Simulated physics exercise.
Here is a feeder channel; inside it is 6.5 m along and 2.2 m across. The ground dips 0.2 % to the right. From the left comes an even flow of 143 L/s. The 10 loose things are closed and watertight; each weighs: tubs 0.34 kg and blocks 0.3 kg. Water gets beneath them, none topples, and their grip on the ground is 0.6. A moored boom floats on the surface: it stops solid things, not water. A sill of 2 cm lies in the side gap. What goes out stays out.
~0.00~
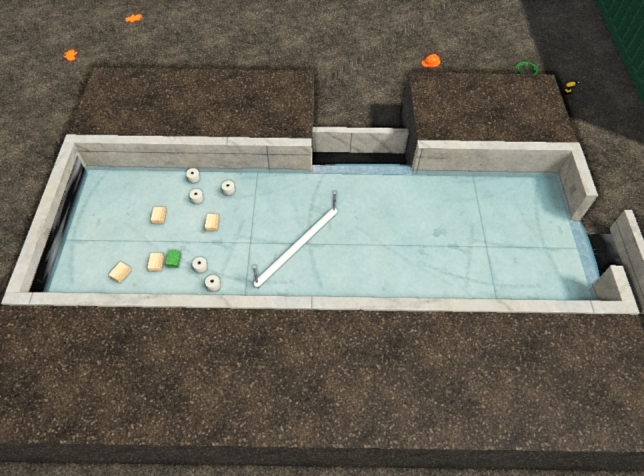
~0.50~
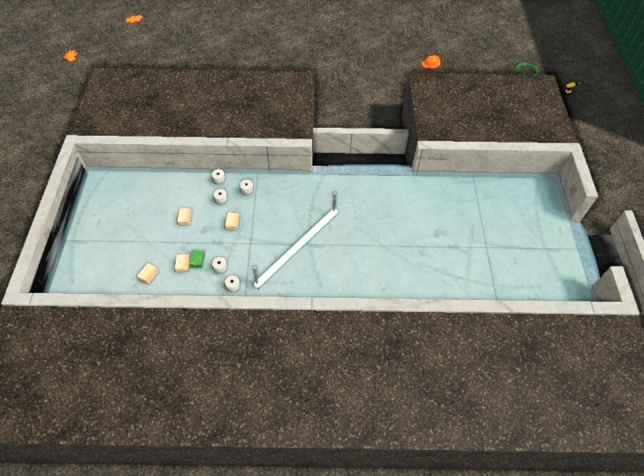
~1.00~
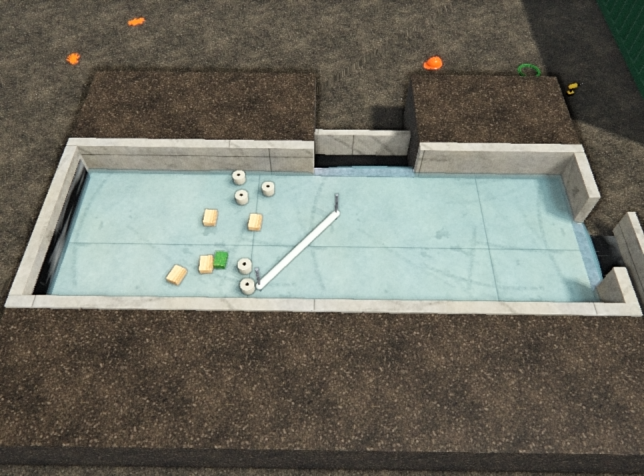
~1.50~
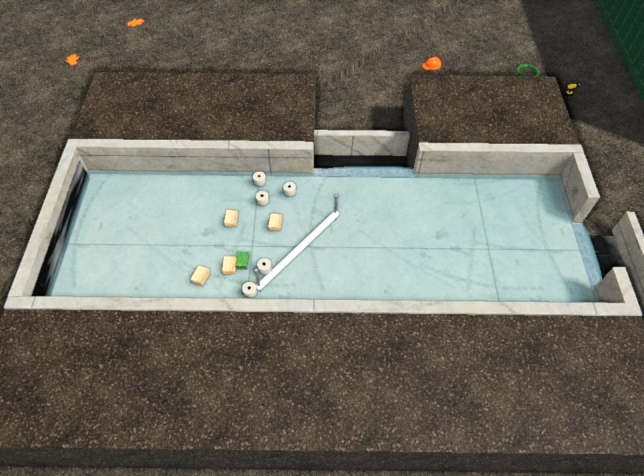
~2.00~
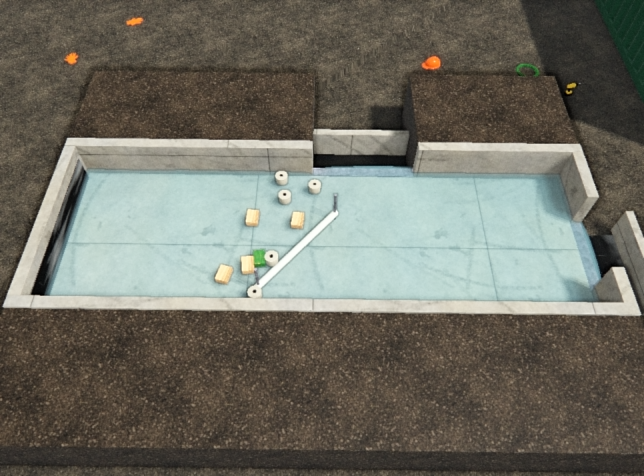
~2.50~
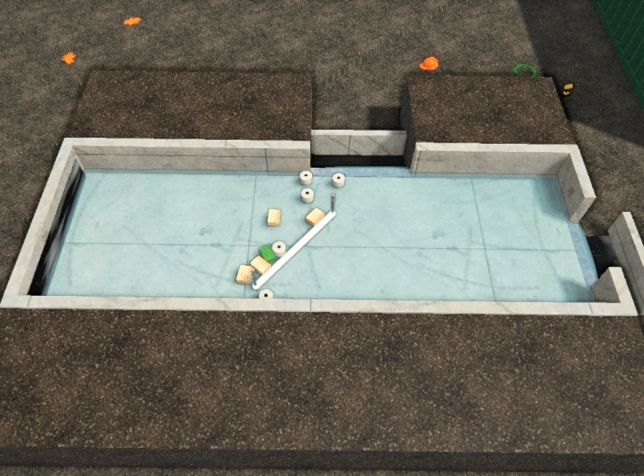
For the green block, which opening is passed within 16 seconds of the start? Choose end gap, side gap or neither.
The green block: Side gap.
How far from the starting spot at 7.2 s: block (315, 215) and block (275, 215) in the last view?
In turn: Washed out, gone out.
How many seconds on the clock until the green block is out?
At about 8.5 s.
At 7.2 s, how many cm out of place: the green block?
Roughly 250 cm by then.
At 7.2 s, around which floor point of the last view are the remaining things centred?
Near (346, 239).
After 3.5 s the green block is near (283, 242), 1.4 m from its start, afloat; 2 of 10 are out; 8 afloat.
After 7.2 s the green block is near (345, 191), 2.4 m from its start, afloat; 6 of 10 are out; 4 afloat.
After 12.0 s the green block has gone out by the side gap; 9 of 10 are out; 1 afloat.
After 16.0 s the green block has gone out by the side gap; 10 of 10 are out; 0 afloat.
